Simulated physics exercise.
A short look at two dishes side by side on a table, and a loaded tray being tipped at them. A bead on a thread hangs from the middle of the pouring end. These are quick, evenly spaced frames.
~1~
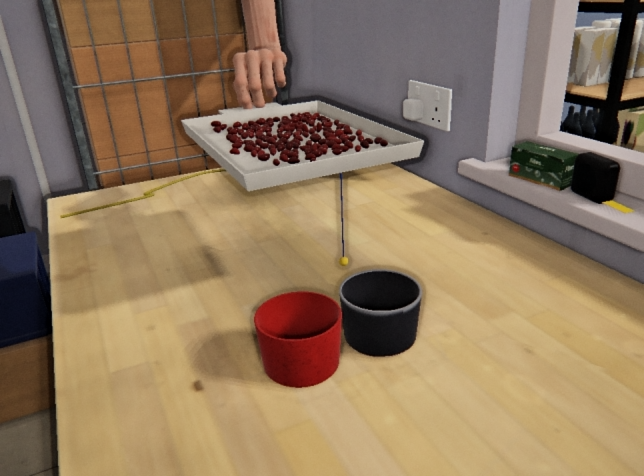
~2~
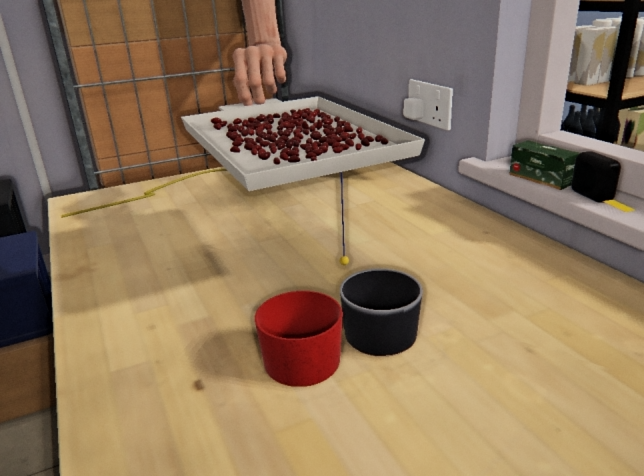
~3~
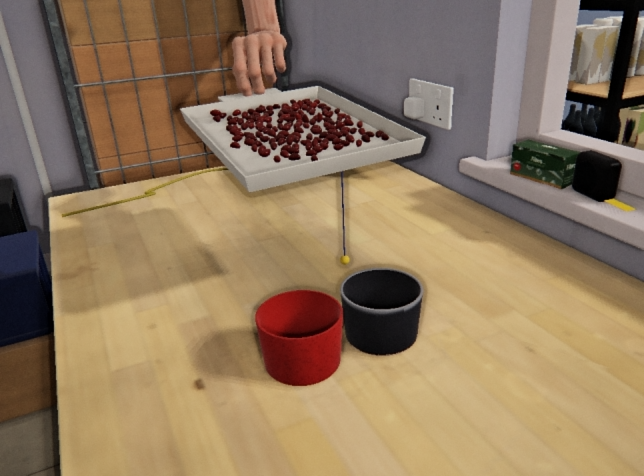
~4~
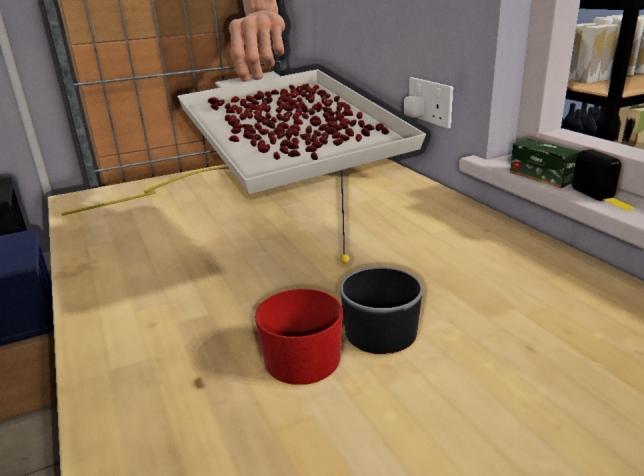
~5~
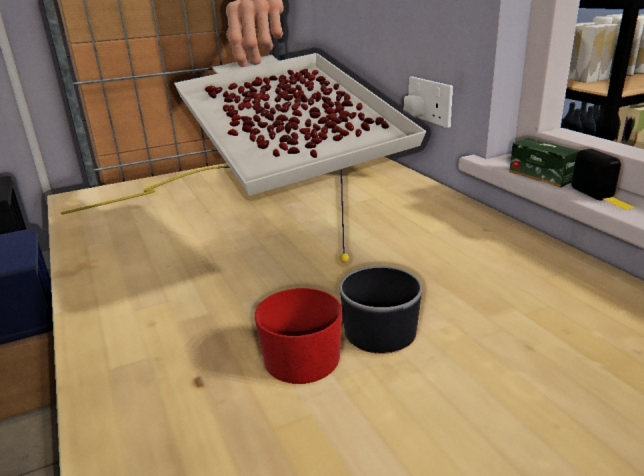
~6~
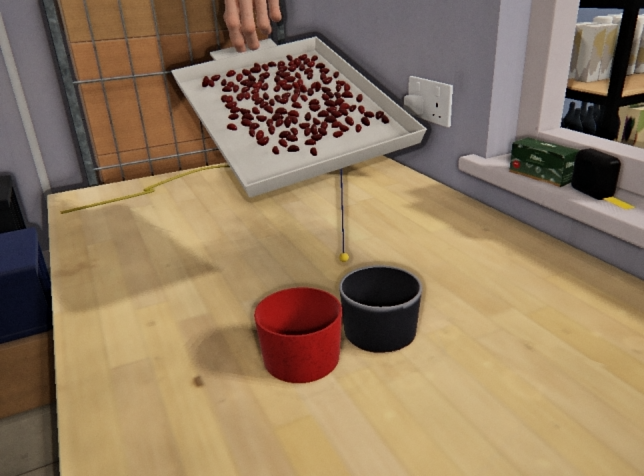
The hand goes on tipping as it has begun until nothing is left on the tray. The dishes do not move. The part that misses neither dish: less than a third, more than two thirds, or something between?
Together they catch from one third to two thirds.
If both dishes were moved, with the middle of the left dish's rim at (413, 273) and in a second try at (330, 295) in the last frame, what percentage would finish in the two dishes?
Roughly 0 per cent, and 30 per cent.
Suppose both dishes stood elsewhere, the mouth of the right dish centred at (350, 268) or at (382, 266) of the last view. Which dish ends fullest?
The first try: The dish on the left. The second: The left dish.
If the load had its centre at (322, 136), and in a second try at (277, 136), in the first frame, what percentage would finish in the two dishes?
In turn 60 and 50 in a hundred.
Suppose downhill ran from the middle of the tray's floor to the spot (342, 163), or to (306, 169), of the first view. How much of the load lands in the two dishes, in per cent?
The first gives 40 %, the second 80 %.
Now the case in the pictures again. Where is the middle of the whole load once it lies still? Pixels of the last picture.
At about (289, 348).
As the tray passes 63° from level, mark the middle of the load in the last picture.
Near (286, 162).
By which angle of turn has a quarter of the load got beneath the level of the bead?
At some 80 degrees.
Soon, tray tipped steeply; nearly all on the tray; a stray few in the left dish; a small part in the air.
A while on, tray tipped past a quarter turn; about a third on the tray; about a third in the left dish; a stray few in the right dish; about a quarter outside both; a small part in the air.
Towards the end, tray tipped past a quarter turn; about half in the left dish; a small part in the right dish; about half outside both.
Finally, tray tipped past a quarter turn; about half in the left dish; a small part in the right dish; about half outside both.
